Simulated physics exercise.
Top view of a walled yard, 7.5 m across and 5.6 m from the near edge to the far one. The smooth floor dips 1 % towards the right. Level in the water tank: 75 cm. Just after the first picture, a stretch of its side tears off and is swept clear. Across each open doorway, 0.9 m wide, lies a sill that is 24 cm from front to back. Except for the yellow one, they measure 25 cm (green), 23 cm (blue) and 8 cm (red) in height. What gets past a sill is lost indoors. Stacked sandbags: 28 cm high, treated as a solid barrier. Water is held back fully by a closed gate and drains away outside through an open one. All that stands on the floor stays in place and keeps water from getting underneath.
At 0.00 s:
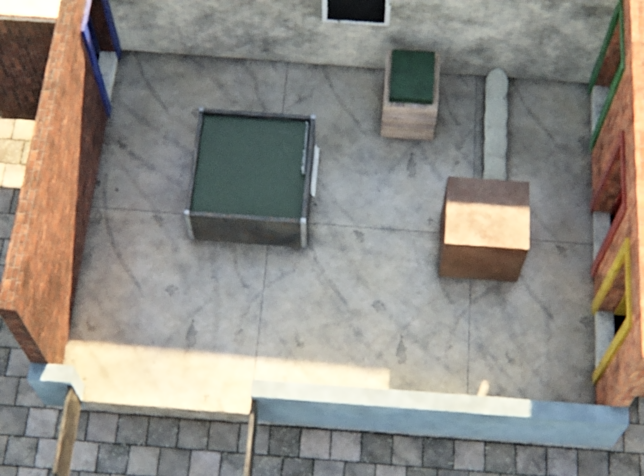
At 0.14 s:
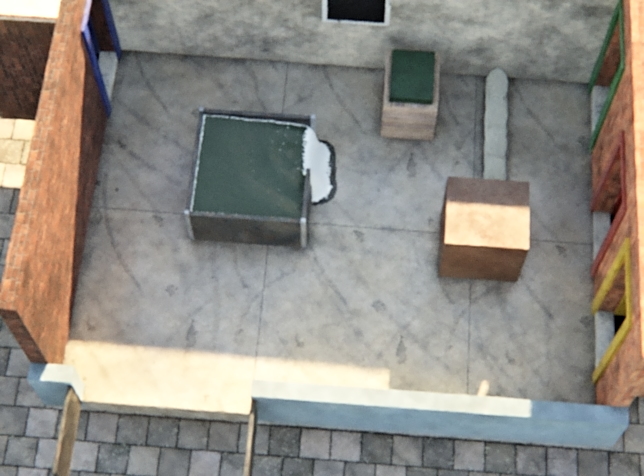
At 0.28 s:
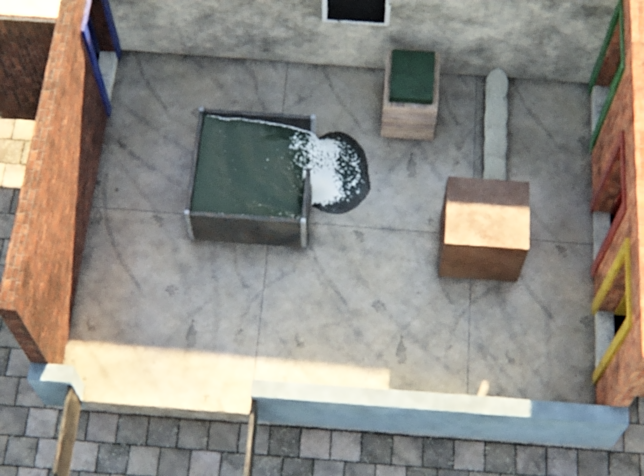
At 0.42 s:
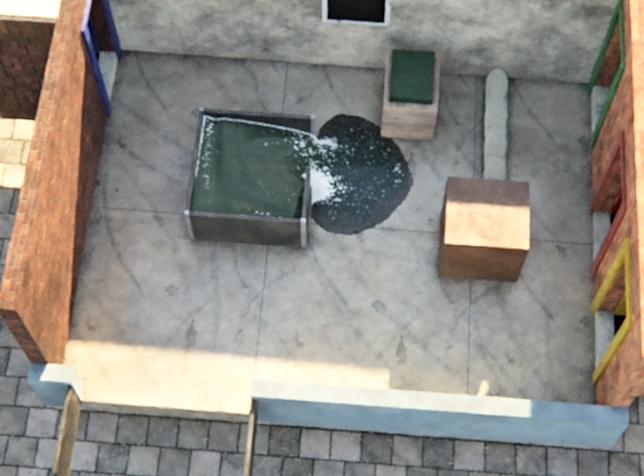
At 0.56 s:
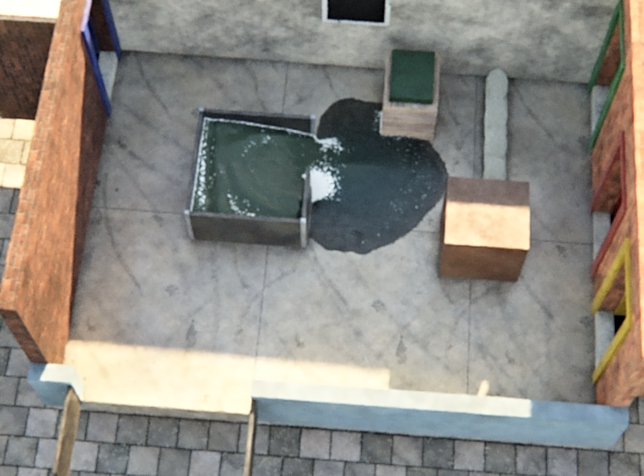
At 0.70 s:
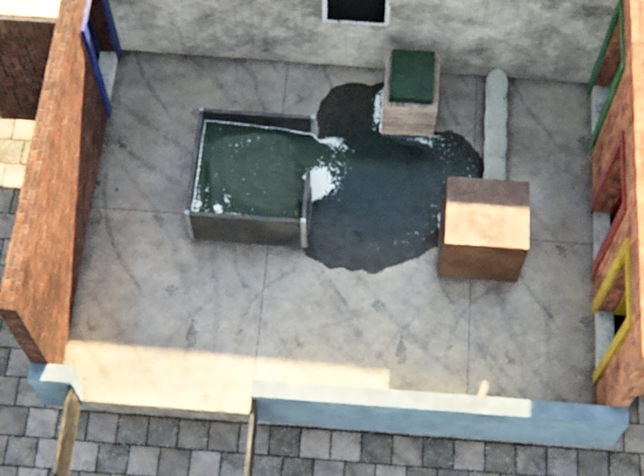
A large square tank of dark green water stands left of centre in a walled yard with a smooth grey floor, seen from above by a still camera. Beyond it are a smaller green-topped block, a tan box and a low grey barrier, with blue, green, red and yellow doorways at the sides. The tank's right side breaks open, and foaming water pours out, spreading rightward around the block and up to the box.
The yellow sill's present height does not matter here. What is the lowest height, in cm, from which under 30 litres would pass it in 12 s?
5.5 cm.
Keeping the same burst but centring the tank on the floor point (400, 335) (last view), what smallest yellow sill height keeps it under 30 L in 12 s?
Roughly 36 centimetres.
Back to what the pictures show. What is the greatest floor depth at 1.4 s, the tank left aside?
Roughly 40 cm.
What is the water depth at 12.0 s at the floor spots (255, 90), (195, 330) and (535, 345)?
Roughly 5, then 5, then 7 cm.
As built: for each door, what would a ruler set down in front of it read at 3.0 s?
Yellow door 1 cm, green door 7 cm, blue door 0 cm, red door 12 cm.
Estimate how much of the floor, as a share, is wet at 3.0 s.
45 %.
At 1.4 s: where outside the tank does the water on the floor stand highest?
Around (479, 155).
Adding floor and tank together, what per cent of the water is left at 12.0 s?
Roughly 94 %.
After 1.4 s water covers 20 % of the floor, deepest (40 cm) near (479, 155); it has not reached the yellow door.
After 3.0 s water covers 45 % of the floor, deepest (30 cm) near (479, 155); 1 cm at the yellow door, 0 litres in over its 17 cm sill.
After 12.0 s water covers 95 % of the floor, deepest (9 cm) near (587, 281); 9 cm at the yellow door, 0 litres in over its 17 cm sill.
At the yellow door as built, the water arrived by 2.6 s and peaked near 10 cm at 10.0 s.
With a sill of 5 cm, 41 litres would have come in within the 12 s; with 6.5 cm, 20 litres. So under 30 litres takes about 5.5 cm.
